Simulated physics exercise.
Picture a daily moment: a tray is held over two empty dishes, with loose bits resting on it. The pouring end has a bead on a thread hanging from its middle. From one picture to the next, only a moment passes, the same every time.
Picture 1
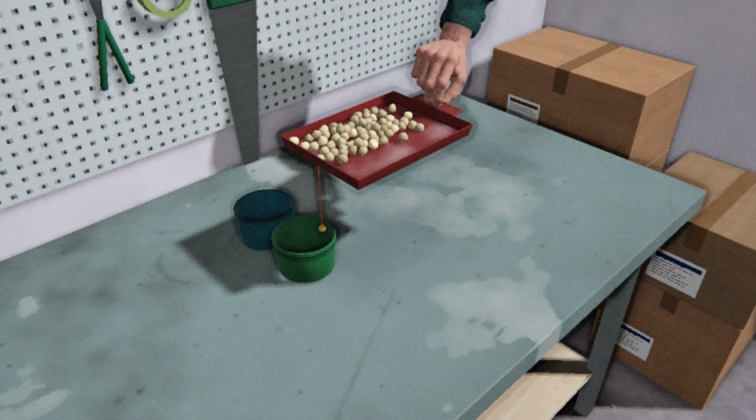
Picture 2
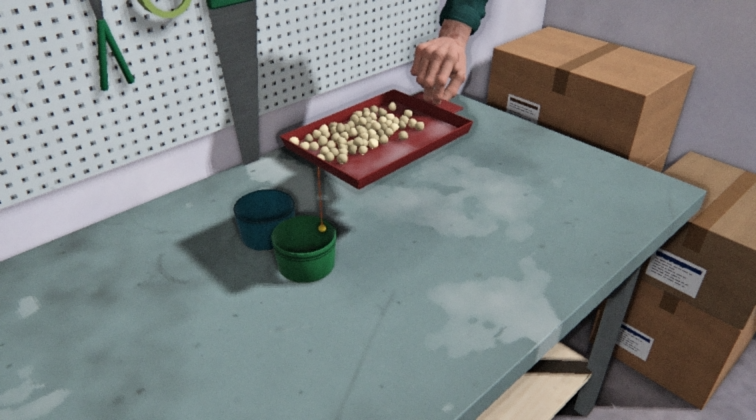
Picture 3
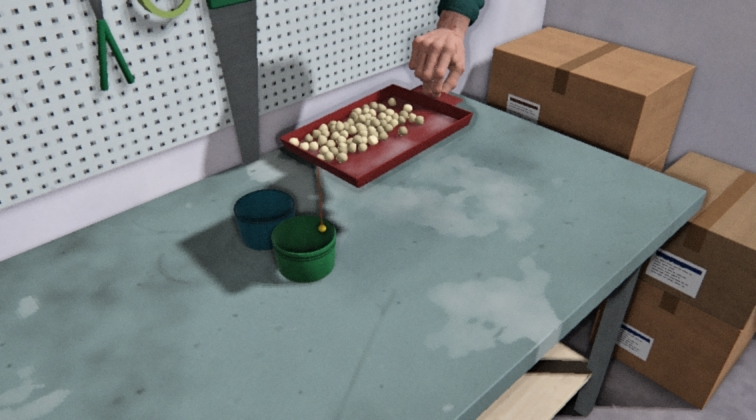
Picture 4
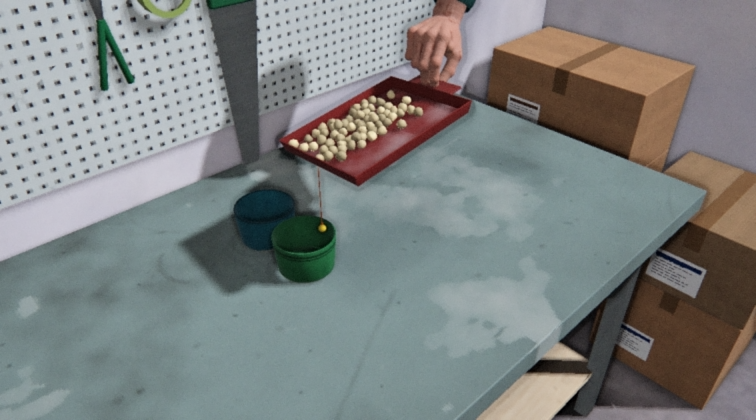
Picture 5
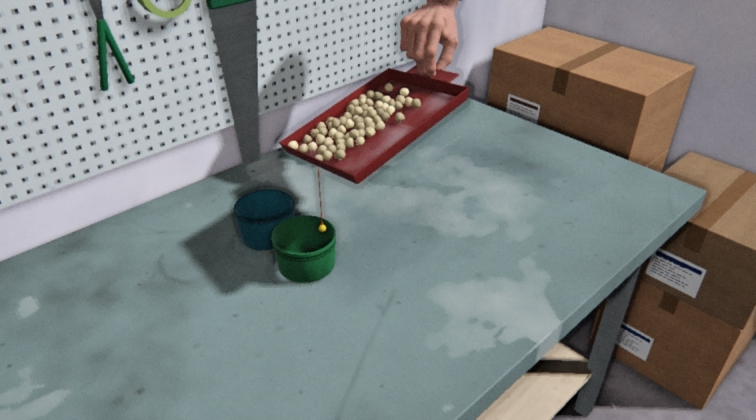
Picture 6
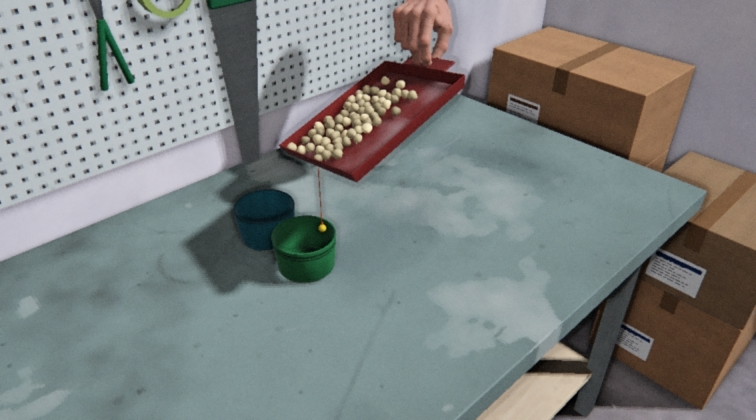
On a worn workbench beside a pegboard and cardboard boxes, a hand holds a red tray of round, pale nuts above a blue dish and a green dish, a bead hanging from its near end. The tray starts out level, then the hand gradually raises the far end and tilts it toward the left corner.
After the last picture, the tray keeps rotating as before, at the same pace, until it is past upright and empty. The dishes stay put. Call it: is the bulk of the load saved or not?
The bulk is saved.
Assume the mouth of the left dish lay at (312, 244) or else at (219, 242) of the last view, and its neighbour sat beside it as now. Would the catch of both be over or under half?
Well, the minor share the first time and the minor share the second time.
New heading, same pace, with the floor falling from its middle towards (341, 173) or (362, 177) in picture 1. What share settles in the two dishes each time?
For the first aim it is 0 in a hundred, for the second 0 in a hundred.
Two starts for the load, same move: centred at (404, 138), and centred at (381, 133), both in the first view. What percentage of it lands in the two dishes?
Estimate: 70 % first, 70 % second.
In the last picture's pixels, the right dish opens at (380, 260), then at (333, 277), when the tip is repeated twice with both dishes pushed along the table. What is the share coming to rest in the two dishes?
About 0 per cent, then about 50 per cent.
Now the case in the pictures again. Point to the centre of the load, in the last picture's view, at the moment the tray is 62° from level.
Somewhere about pixel (316, 123).
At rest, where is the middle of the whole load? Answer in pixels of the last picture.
Somewhere around (287, 248) in the final view.
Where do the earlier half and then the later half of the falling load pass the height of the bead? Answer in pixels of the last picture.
Initially about (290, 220); subsequently about (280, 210).
Just after the last frame, tray tipped steeply; almost all on the tray; just a few in the air.
A moment on, tray tipped right over; almost all on the tray; just a few in the left dish.
Further on, tray tipped past a quarter turn; roughly a third in the right dish; roughly a third in the left dish; roughly a quarter outside both.
When it is over, tray tipped past a quarter turn; roughly a third in the right dish; roughly a third in the left dish; roughly a quarter outside both.
